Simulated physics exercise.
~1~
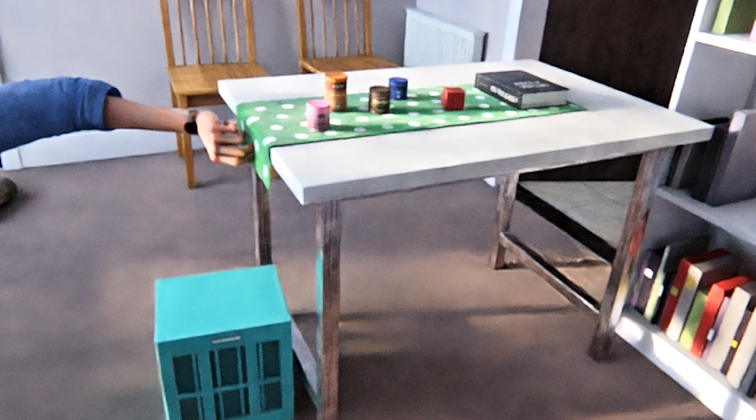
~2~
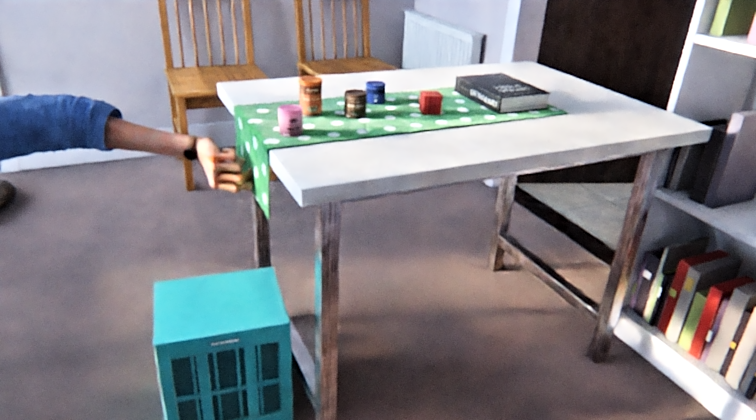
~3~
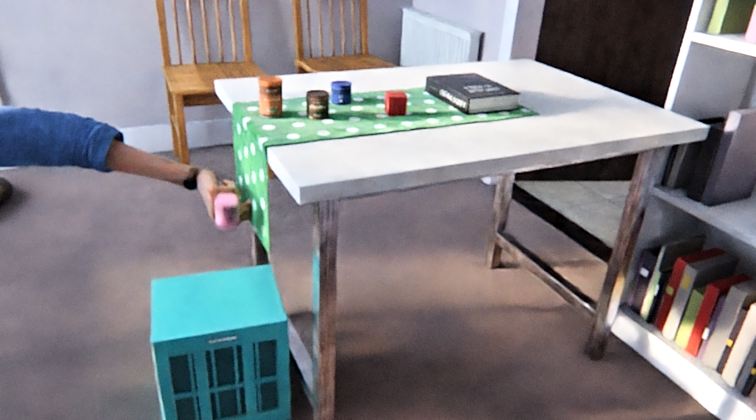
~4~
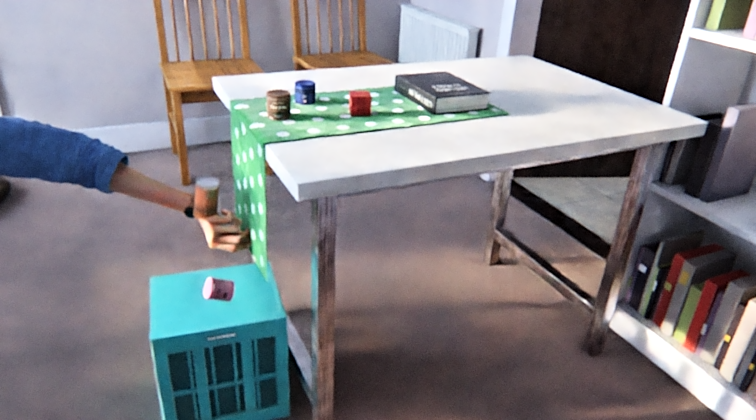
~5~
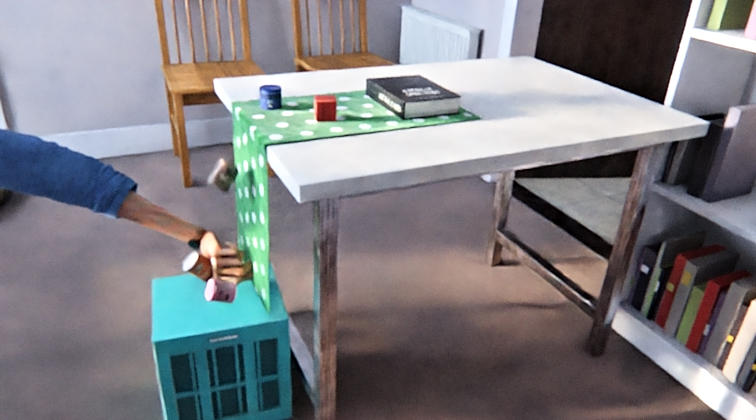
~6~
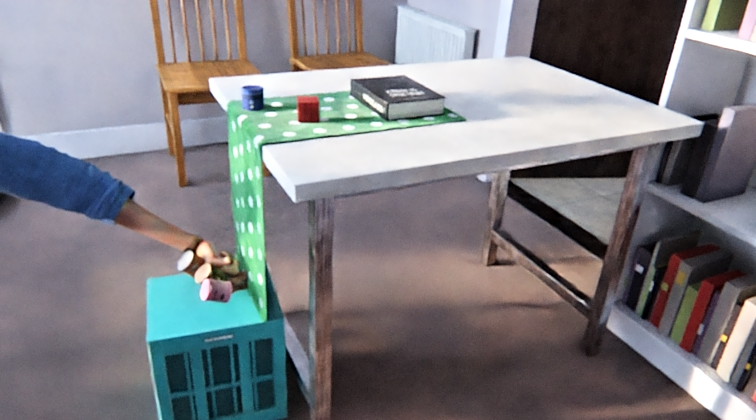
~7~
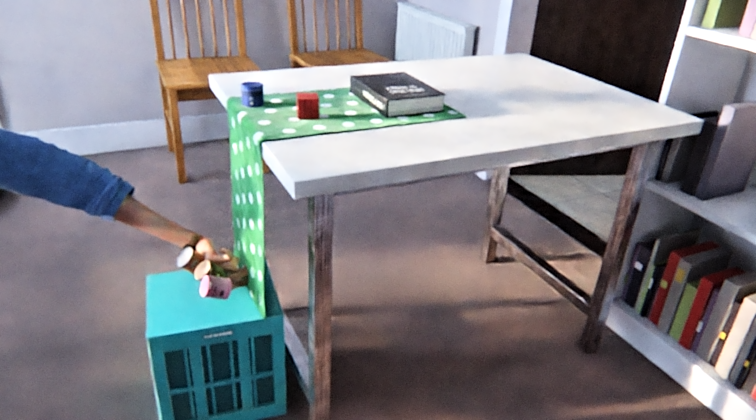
At a table, a hand draws a green cloth down to a crate, dropping three pots.
